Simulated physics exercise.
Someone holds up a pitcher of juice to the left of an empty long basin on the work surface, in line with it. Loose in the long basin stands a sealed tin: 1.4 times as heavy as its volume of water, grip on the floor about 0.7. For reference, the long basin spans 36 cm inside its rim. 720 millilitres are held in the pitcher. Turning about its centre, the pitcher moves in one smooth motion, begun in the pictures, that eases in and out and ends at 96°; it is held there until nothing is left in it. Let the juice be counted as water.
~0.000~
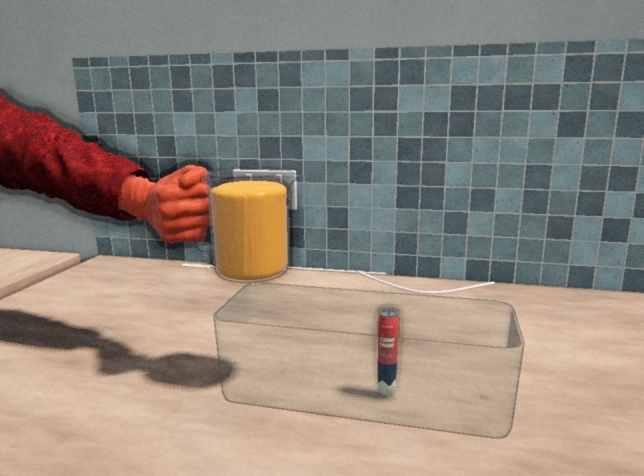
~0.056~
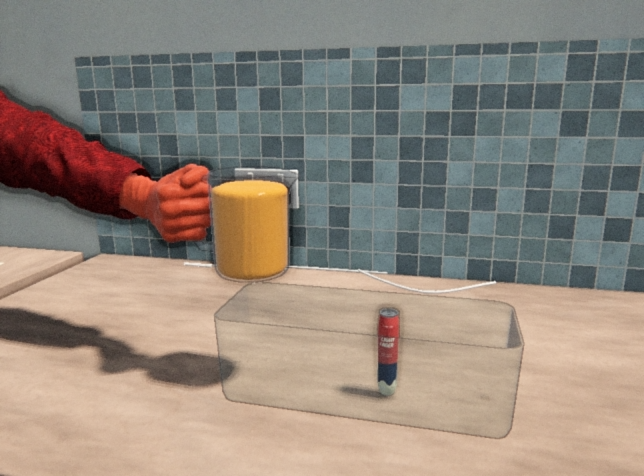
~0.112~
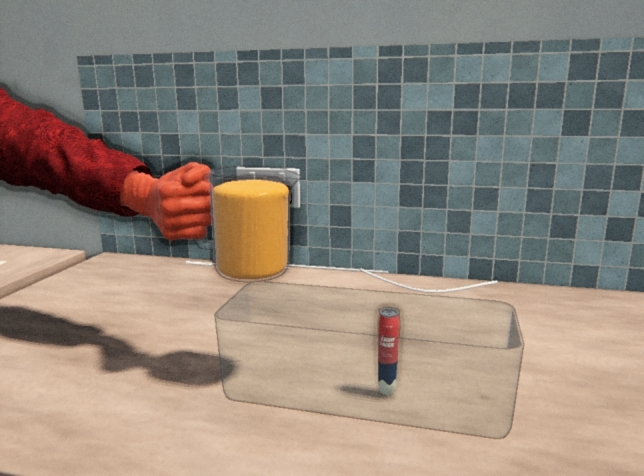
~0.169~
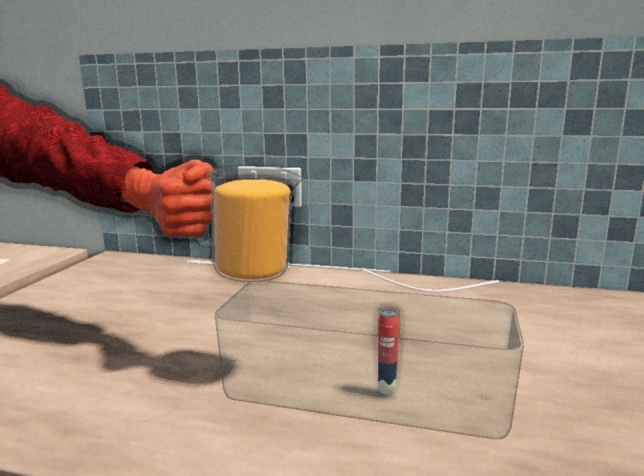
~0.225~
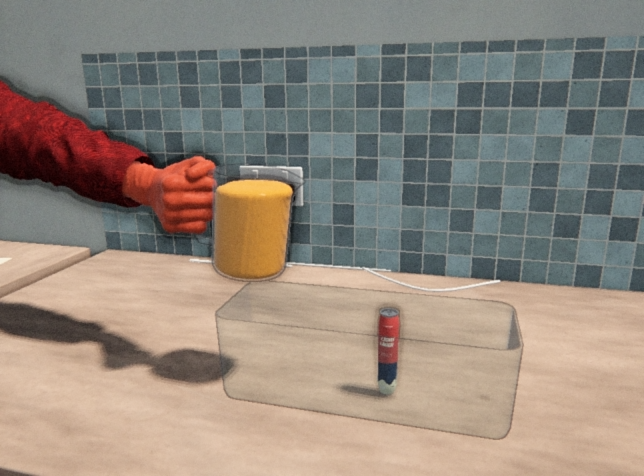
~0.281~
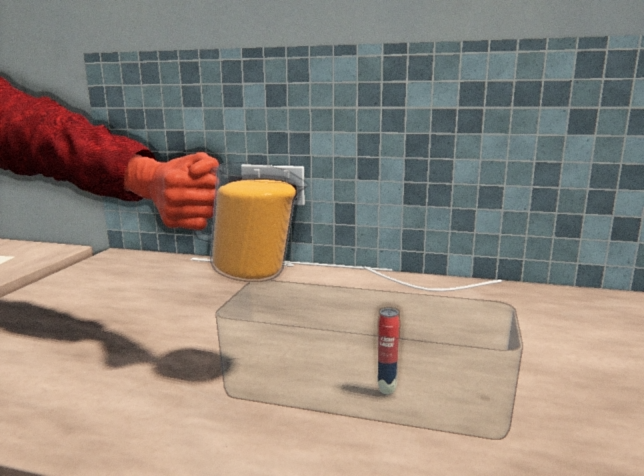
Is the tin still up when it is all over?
Yes, the tin stays standing.
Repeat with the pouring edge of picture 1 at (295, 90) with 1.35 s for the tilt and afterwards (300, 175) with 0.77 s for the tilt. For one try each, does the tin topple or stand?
Try 1: Tipped over; try 2: Still standing.
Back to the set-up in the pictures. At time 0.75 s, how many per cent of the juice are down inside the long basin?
I'd estimate some 3 percent of the liquid.
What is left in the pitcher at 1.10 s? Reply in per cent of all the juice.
I'd estimate some 46 per cent.
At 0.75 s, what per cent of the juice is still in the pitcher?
At that time about 88 in a hundred parts are still held.
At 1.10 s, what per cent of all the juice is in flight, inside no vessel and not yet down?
Something like 14 per cent of the total.
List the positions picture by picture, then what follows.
In the first picture, tilt 0°; pouring edge (299, 175); surface from (216, 186) to (287, 188); the long basin's rim runs from (231, 300) to (518, 325); the tin's top is at (389, 316).
In the second picture, tilt 0°; pouring edge (300, 175); surface from (217, 185) to (288, 189).
In the third picture, tilt 2°; pouring edge (301, 176); surface from (219, 185) to (289, 189).
In the fourth picture, tilt 4°; pouring edge (303, 178); surface from (220, 185) to (290, 189).
In the fifth picture, tilt 6°; pouring edge (305, 181); surface from (222, 185) to (293, 190).
In the sixth picture, tilt 10°; pouring edge (308, 185); surface from (224, 186) to (296, 189).
Then, 0.75 s in, the tilt is 57° and 88 per cent is still to pour; the tin stands where it began.
Then, 1.10 s in, the tilt is 88° and 46 per cent is still to pour; the tin stands where it began.
Then, 1.46 s in, the tilt is 96° and 10 per cent is still to pour; the tin stands where it began.
Then, 1.85 s in, the tilt is 96° and 2 per cent is still to pour; the tin stands where it began.
Finally, the tin stands where it began.
